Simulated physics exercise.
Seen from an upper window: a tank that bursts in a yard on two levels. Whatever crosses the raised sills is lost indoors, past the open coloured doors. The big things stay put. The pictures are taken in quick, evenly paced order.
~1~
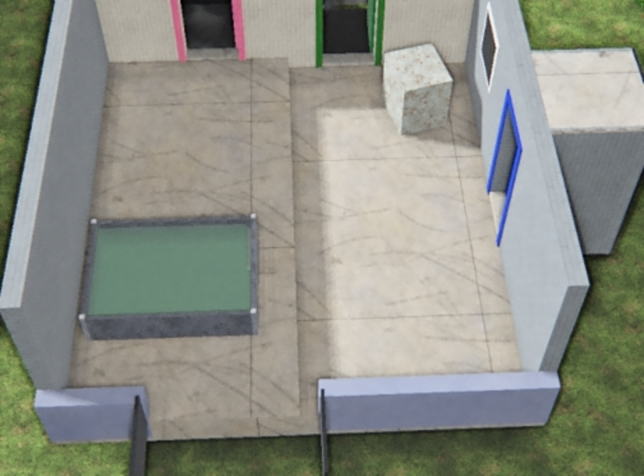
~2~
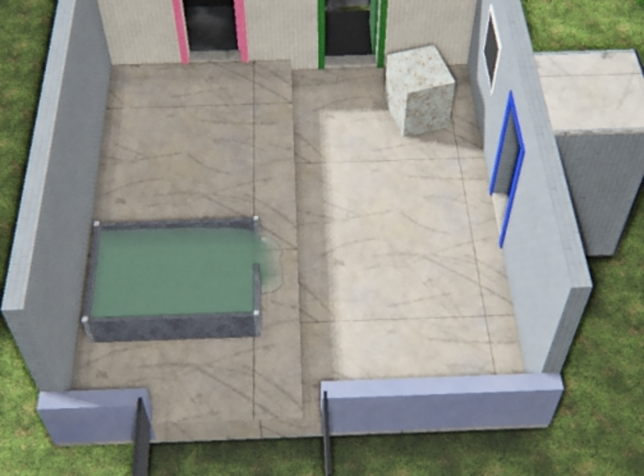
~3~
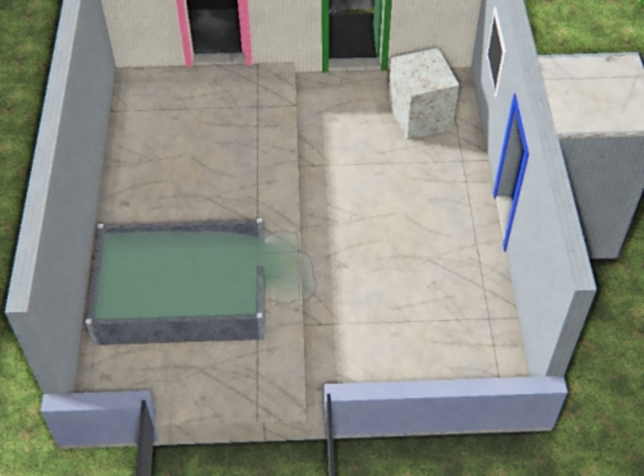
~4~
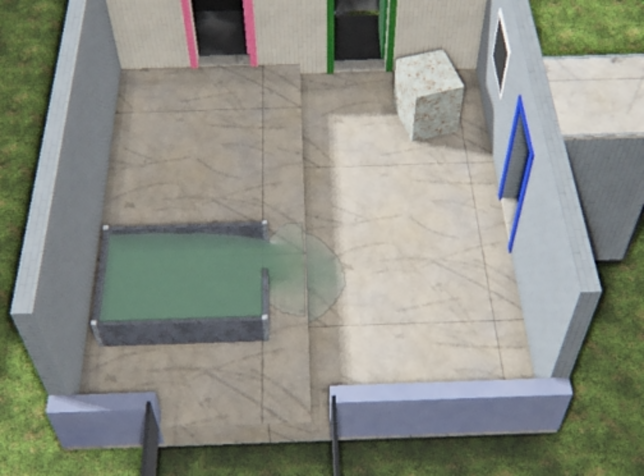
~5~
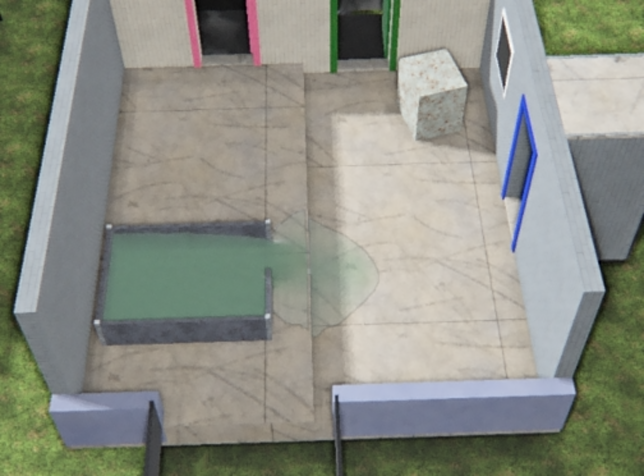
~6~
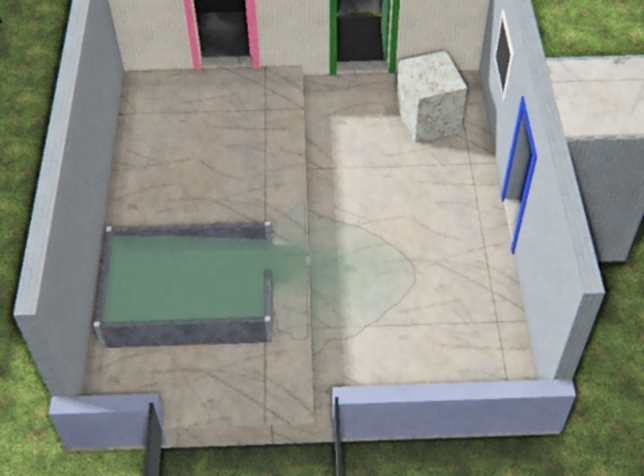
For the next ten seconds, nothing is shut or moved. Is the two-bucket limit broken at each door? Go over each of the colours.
Blue door: Limit broken, green door: Limit kept, pink door: Limit kept.
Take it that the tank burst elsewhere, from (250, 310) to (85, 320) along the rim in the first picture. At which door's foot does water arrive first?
My answer is the one in pink.
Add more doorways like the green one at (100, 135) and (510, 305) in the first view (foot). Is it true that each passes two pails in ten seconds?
Lab note, doors in listed order: Under the limit, over the limit.
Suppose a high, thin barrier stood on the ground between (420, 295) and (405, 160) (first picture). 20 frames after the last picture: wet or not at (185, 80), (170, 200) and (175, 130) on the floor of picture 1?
Untouched, untouched, untouched.
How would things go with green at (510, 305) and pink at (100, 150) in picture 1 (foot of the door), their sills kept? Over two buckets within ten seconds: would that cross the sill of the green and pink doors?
Result - the green one exceeds the limit while the pink one stays within limits.
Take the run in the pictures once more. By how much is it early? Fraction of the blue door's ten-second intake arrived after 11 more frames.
Close to 10 percent.
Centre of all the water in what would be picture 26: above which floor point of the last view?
I'd say near (302, 273).
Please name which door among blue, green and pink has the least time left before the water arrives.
From the pictures, my answer is the blue door.
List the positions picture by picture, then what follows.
The tank at (172, 269) is whole and still, in the first frame.
The front is at (271, 288), out from the gap at (256, 259), in the second frame.
The front is at (308, 289), out from the gap at (259, 262), in the third frame.
Water pours out at (264, 264) and has run to (338, 286), in the fourth frame.
Water pours out at (267, 263) and has run to (373, 278), in the fifth frame.
The front is at (406, 282), out from the gap at (267, 265), in the sixth frame.
A moment on, water covers 20 % of the floor; the blue door not reached, the green door not reached, the pink door not reached.
Next, water covers 35 % of the floor; the blue door under two buckets in, the green door not reached, the pink door not reached.
Then, water covers 40 % of the floor; the blue door over two buckets in, the green door not reached, the pink door not reached.
Later, water covers 50 % of the floor; the blue door over two buckets in, the green door wet at the sill, nothing in, the pink door not reached.
In the end, water covers 55 % of the floor; the blue door over two buckets in, the green door under two buckets in, the pink door not reached.
